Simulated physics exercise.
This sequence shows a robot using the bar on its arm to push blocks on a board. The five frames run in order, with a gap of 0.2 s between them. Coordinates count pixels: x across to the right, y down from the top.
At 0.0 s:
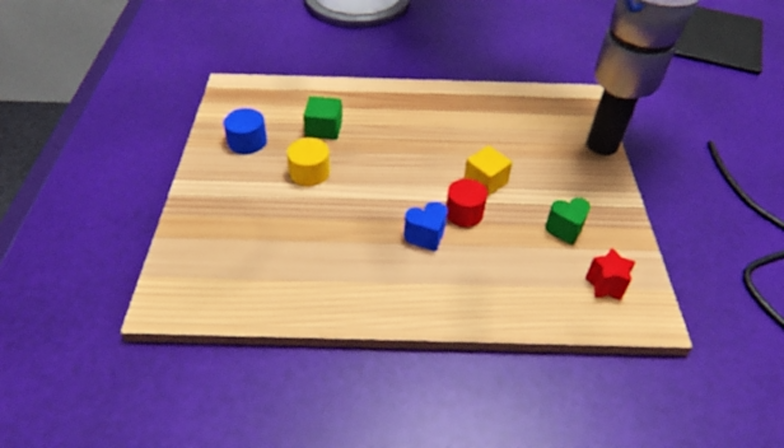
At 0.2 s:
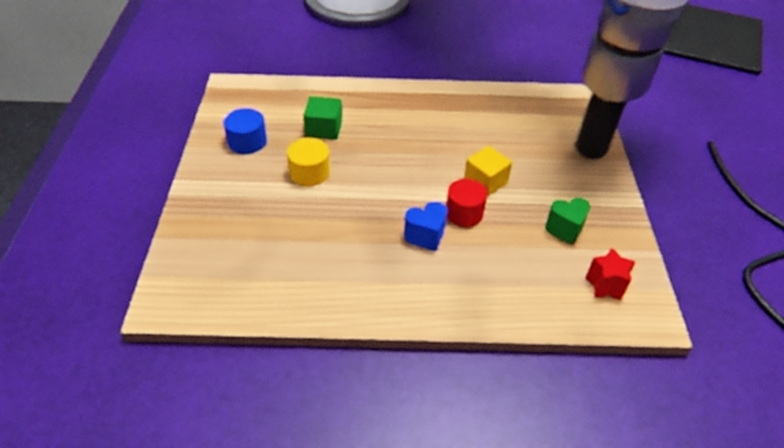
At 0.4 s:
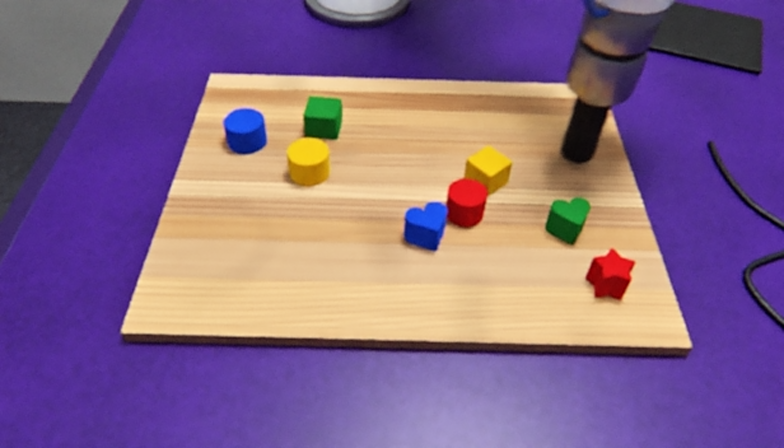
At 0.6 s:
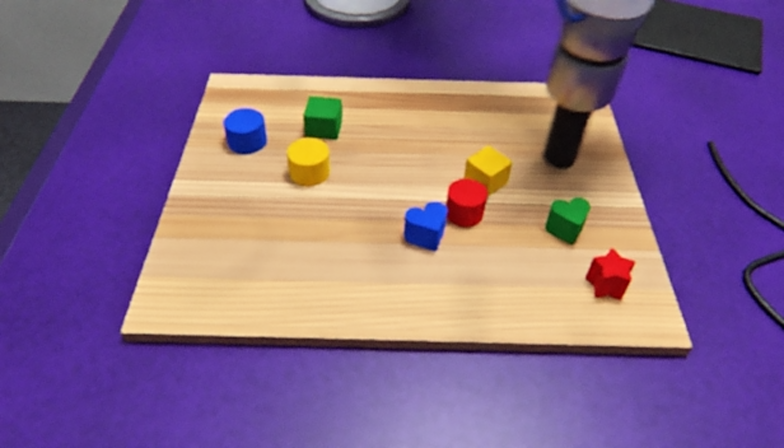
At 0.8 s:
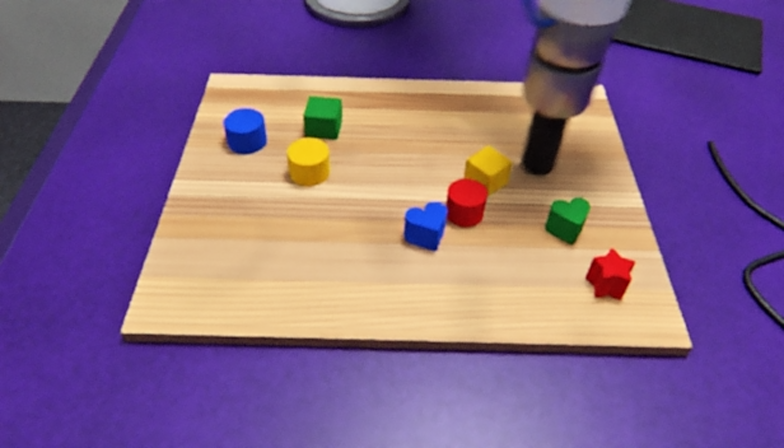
A light wooden board lies on a purple tabletop, seen from above at an angle by a still camera. A blue cylinder, green cube and yellow cylinder sit toward the upper left, with a blue heart, red cylinder and yellow block near the middle and a green heart and red star at right. The robot arm's black bar glides left and slightly down from the upper right, while every block stays still.
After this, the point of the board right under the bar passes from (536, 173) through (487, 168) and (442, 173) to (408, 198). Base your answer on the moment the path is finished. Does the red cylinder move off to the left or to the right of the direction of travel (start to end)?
My answer: Left.
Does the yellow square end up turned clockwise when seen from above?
No.
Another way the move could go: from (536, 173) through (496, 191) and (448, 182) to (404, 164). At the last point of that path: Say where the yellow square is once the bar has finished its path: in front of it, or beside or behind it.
At the end of the path, the bar is still pushing the yellow square ahead of it.
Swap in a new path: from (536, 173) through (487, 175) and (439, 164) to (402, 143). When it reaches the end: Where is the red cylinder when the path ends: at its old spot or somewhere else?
The block in question stays where it was by the end.
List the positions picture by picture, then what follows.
Bar's lower end at (602, 145); blue heart at (428, 214); red cylinder at (468, 191); yellow square at (490, 160); green heart at (573, 209), in the first frame.
Bar at (591, 148); blocks still, in the second frame.
Bar at (577, 153); blocks still, in the third frame.
Bar at (559, 158); blocks still, in the fourth frame.
Bar at (538, 164); blue heart at (428, 214); red cylinder at (468, 191); yellow square at (490, 160); green heart at (573, 209), in the fifth frame.
The first path, step by step. One third of the way, bar at (487, 159); yellow square at (467, 163), turned 20° anticlockwise.
Two thirds of the way, bar at (442, 165); red cylinder at (465, 201); yellow square at (436, 180), turned 75° anticlockwise.
At the end, bar at (409, 189); blue heart at (435, 230), turned 20° clockwise; red cylinder at (466, 204); yellow square at (422, 204), turned 130° anticlockwise; green heart still.
